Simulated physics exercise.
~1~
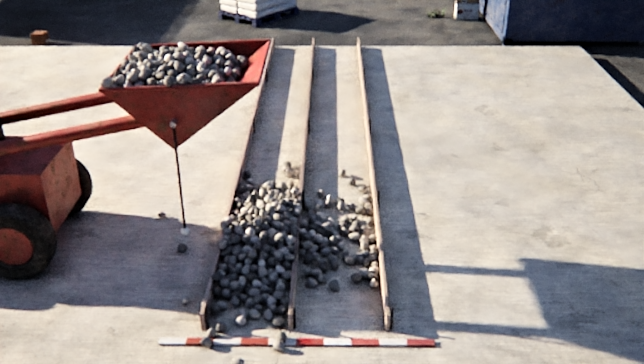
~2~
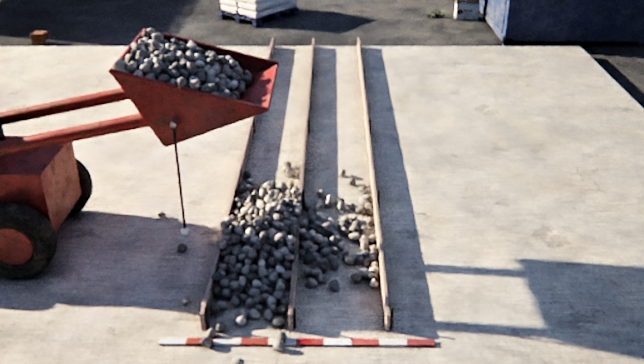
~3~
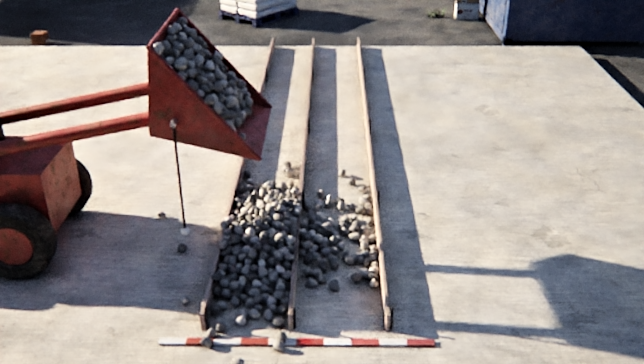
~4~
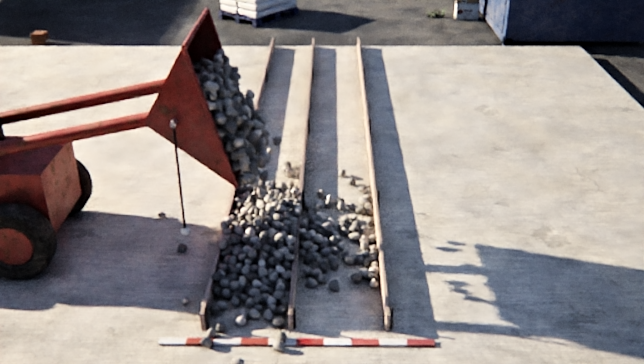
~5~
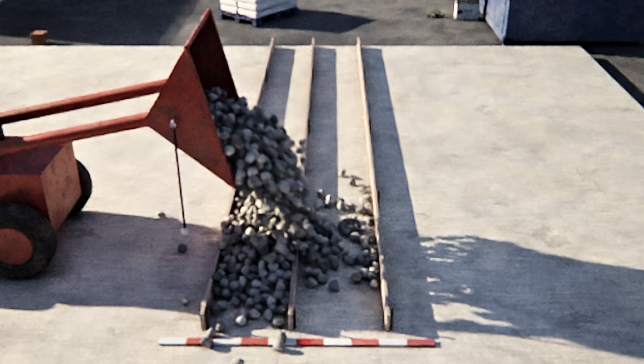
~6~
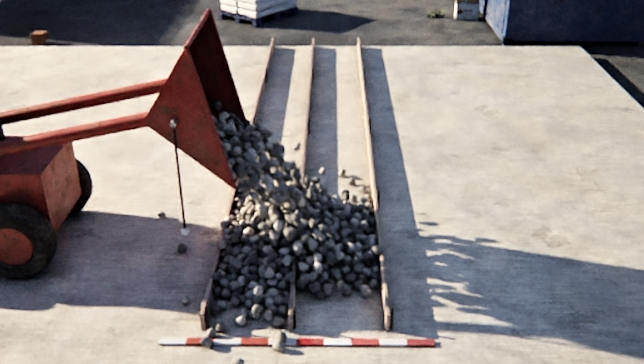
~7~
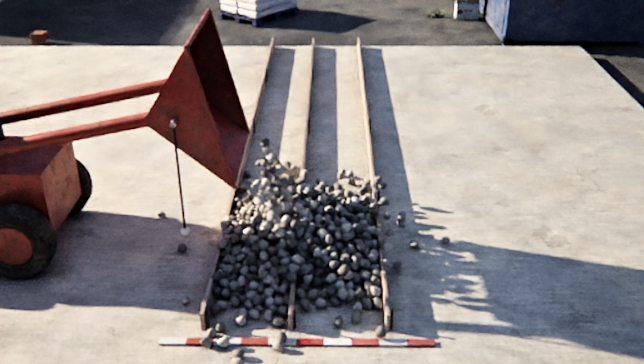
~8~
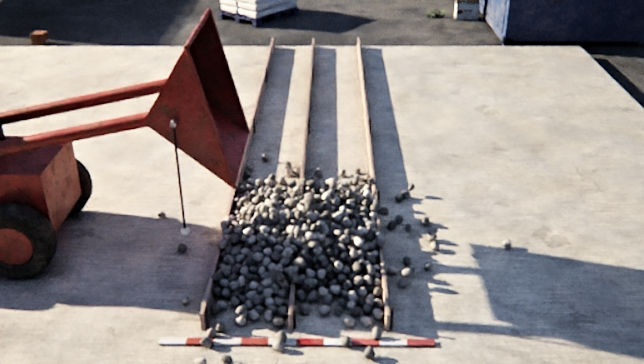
A red loader tips its bucket, spilling grey stones across two board bays until it empties.
